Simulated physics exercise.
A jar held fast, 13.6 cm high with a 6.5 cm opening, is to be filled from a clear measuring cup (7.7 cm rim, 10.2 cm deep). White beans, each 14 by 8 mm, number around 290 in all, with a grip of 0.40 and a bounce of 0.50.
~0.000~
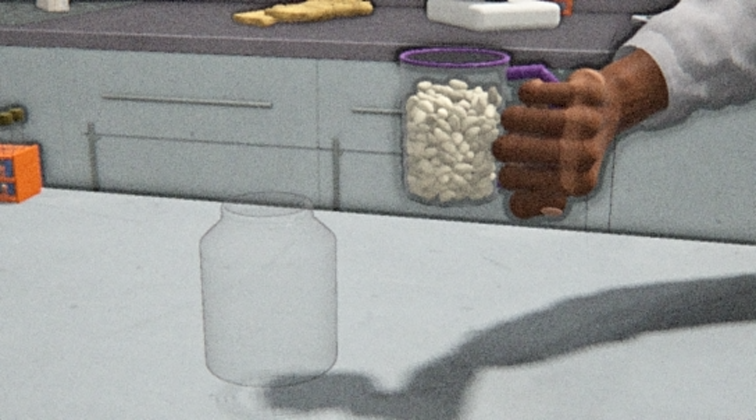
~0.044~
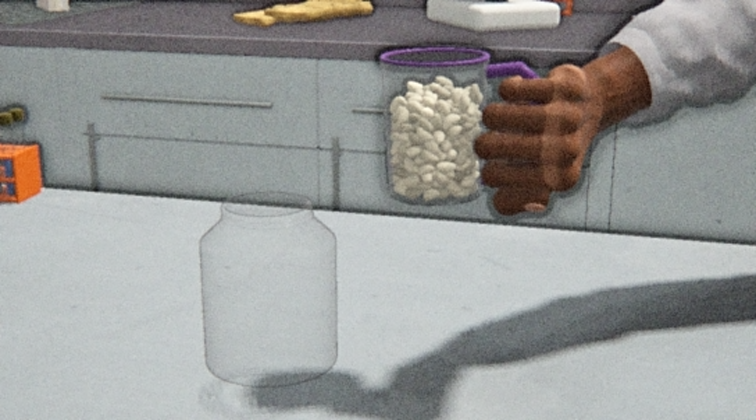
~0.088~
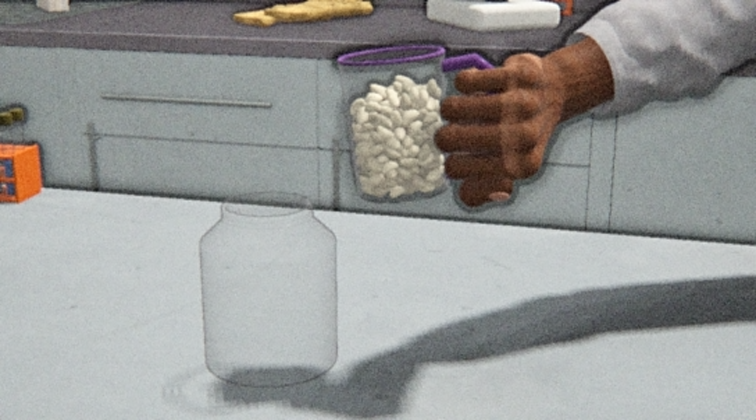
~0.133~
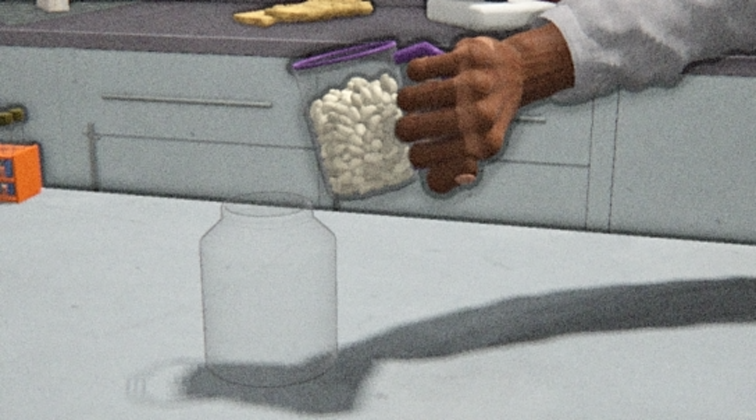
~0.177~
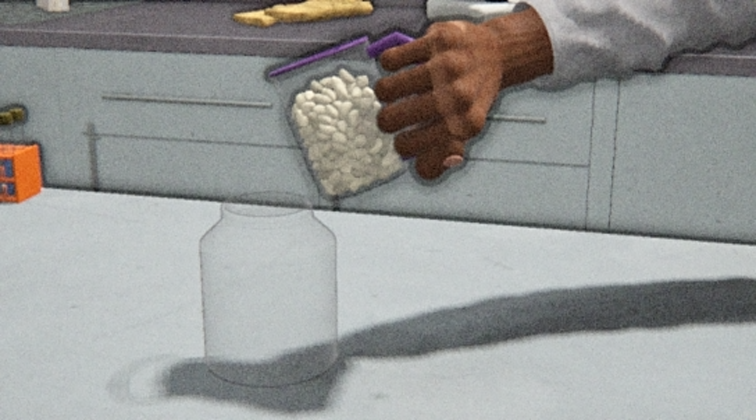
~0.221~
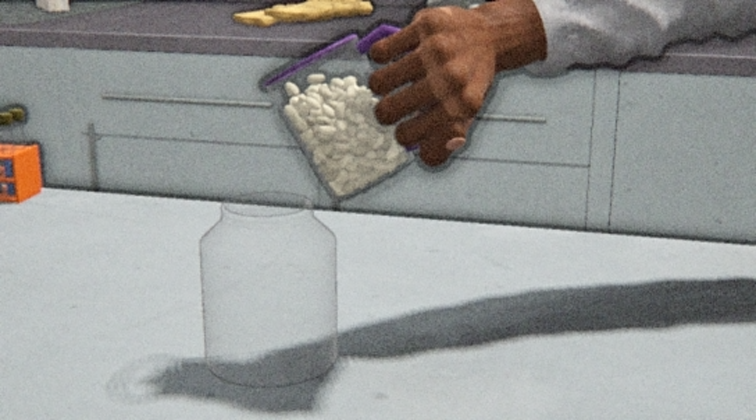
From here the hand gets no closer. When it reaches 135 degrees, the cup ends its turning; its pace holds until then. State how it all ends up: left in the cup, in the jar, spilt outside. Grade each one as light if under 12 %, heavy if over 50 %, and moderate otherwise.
Still above light, jar heavy, spilt moderate.
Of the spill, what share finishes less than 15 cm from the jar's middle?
About 30 %.
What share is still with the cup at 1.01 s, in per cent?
About 5 percent of the load.
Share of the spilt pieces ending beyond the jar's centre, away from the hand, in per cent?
Around 20 in a hundred.
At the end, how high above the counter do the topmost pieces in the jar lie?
I'd put it near 4.0 centimetres.
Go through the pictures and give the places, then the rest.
The first frame shows cup at (453, 127), tilt 0 degrees, lip at (403, 56), moved 0.0 cm; middle of the pieces at (457, 146); jar at (270, 283).
The second frame shows cup at (435, 126), tilt 1 degrees, lip at (384, 57), moved 1.3 cm; middle of the pieces at (440, 145).
The third frame shows cup at (397, 124), tilt 6 degrees, lip at (341, 59), moved 4.2 cm; middle of the pieces at (403, 142).
The fourth frame shows cup at (359, 122), tilt 13 degrees, lip at (297, 65), moved 7.2 cm; middle of the pieces at (367, 139).
The fifth frame shows cup at (343, 121), tilt 21 degrees, lip at (274, 74), moved 8.5 cm; middle of the pieces at (344, 131).
The sixth frame shows cup at (343, 121), tilt 29 degrees, lip at (270, 84), moved 8.5 cm; middle of the pieces at (346, 131); jar at (270, 283). Its pace works out near 185 degrees a second.
After 0.51 s, tilt 82 degrees; the cup holds 100 %, the jar 0 %.
After 0.70 s, tilt 117 degrees; the cup holds 90 %, the jar 5 %.
Then, at 1.01 s, tilt 135 degrees; the cup holds 5 %, the jar 55 %.
By 2.6 s all is still; still above 0 %, jar 60 %, spilt 40 %.
